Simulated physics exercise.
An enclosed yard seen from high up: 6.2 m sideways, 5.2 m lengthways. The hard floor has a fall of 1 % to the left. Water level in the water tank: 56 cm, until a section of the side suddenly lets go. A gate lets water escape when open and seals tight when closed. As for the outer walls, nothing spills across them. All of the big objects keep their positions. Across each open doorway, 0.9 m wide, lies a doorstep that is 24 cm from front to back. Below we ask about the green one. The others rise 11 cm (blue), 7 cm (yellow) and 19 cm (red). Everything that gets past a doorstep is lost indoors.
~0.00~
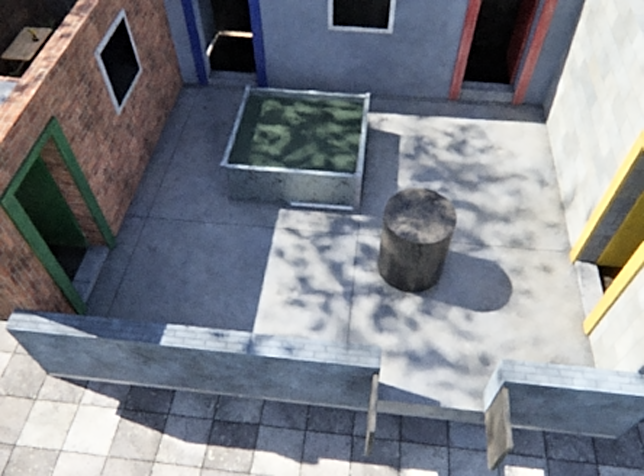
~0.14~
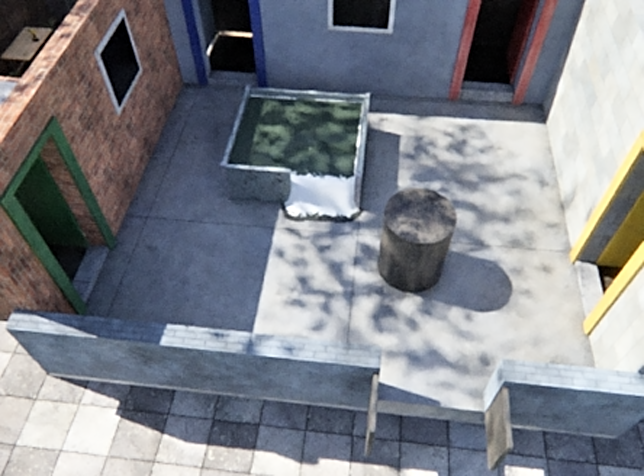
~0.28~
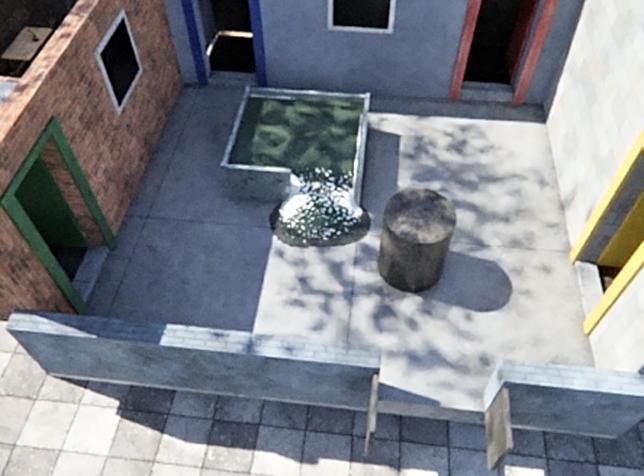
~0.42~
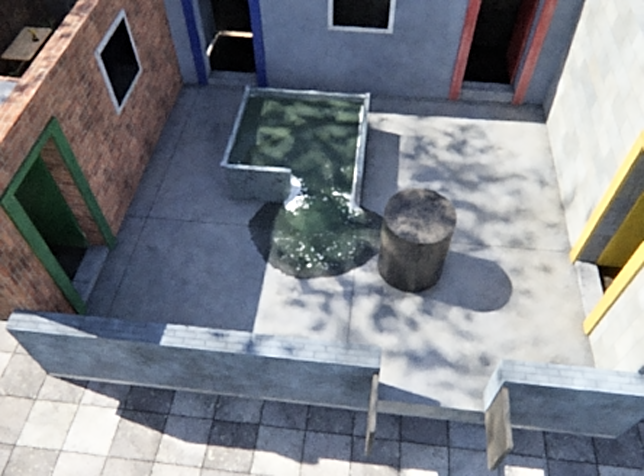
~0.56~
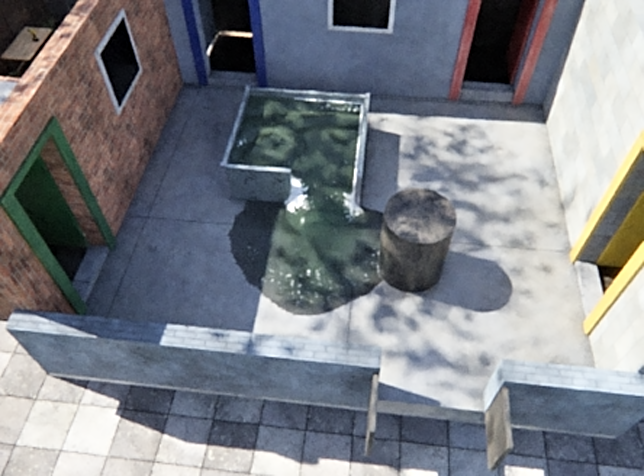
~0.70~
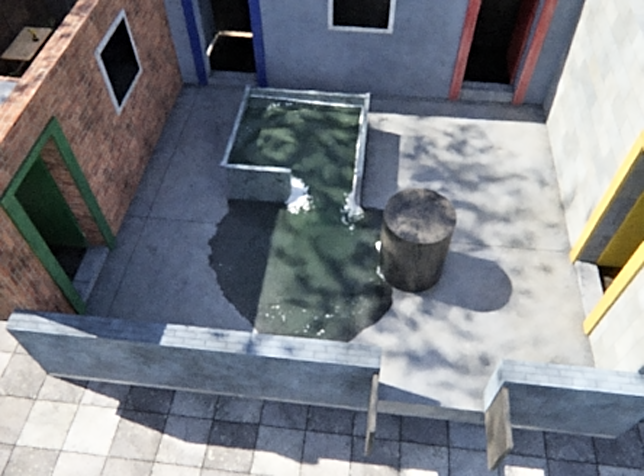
Green water pours from a gap in the front wall of a raised tank in a walled yard, first as a white, foaming gush. The dark pool spreads forward across the pale paved floor and widens beside a round pillar, while the green doorway on the left stays dry.
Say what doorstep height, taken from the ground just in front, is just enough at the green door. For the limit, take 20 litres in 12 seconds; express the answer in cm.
I would put it at 12 cm.
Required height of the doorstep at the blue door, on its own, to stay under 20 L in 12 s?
At blue, about 7.5 cm.
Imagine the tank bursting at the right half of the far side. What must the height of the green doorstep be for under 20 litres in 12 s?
About 5.5 cm.
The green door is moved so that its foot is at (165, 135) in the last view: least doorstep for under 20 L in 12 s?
Around 6.0 cm would do it.
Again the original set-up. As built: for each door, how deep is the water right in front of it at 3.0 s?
In cm: Blue 0, yellow 0, green 13, red 0.
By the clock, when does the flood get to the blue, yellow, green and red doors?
The blue door at 5.5 s, the yellow door at 3.8 s, the green door at 2.4 s, the red door at 8.0 s.
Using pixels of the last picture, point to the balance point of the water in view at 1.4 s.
(302, 198).
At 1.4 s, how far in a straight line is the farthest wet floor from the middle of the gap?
Close to 3.0 metres, I'd say.
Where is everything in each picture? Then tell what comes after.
In the first picture, still water, 56 cm deep, in the water tank at (300, 133); the green door at (69, 230) is dry.
In the second picture, water pours out at (324, 195) and has run 0.3 m, to (291, 215); about 9 cm deep outside, 56 cm at the back.
In the third picture, the gap is at (324, 196), the front 0.7 m out at (286, 238); the back of the water tank holds 56 cm.
In the fourth picture, water pours out at (324, 196) and has run 1.2 m, to (293, 271); about 6 cm deep outside, 56 cm at the back.
In the fifth picture, the front is at (296, 307), 1.8 m from the gap at (324, 196); 2.7 m2 of floor is wet, 51 cm left at the back.
In the sixth picture, the gap is at (324, 196), the front 2.3 m out at a hidden place; the back of the water tank holds 47 cm; the green door at (69, 230), 3.2 m from the gap, is still 1.6 m from the nearest water.
After 1.4 s water covers 25 % of the floor, deepest (32 cm) near (330, 208); it has not reached the green door.
After 3.0 s water covers 35 % of the floor, deepest (25 cm) near (68, 347); 13 cm at the green door, 1 litre in over its 10 cm doorstep.
After 12.0 s water covers 90 % of the floor, deepest (10 cm) near (143, 176); 7 cm at the green door, 39 litres in over its 10 cm doorstep.
At the green door as built, the water arrived by 2.5 s and peaked near 16 cm at 3.8 s.
With a doorstep of 11 cm, 28 litres would have come in within the 12 s; with 13 cm, 13 litres. So under 20 litres takes about 12 cm.
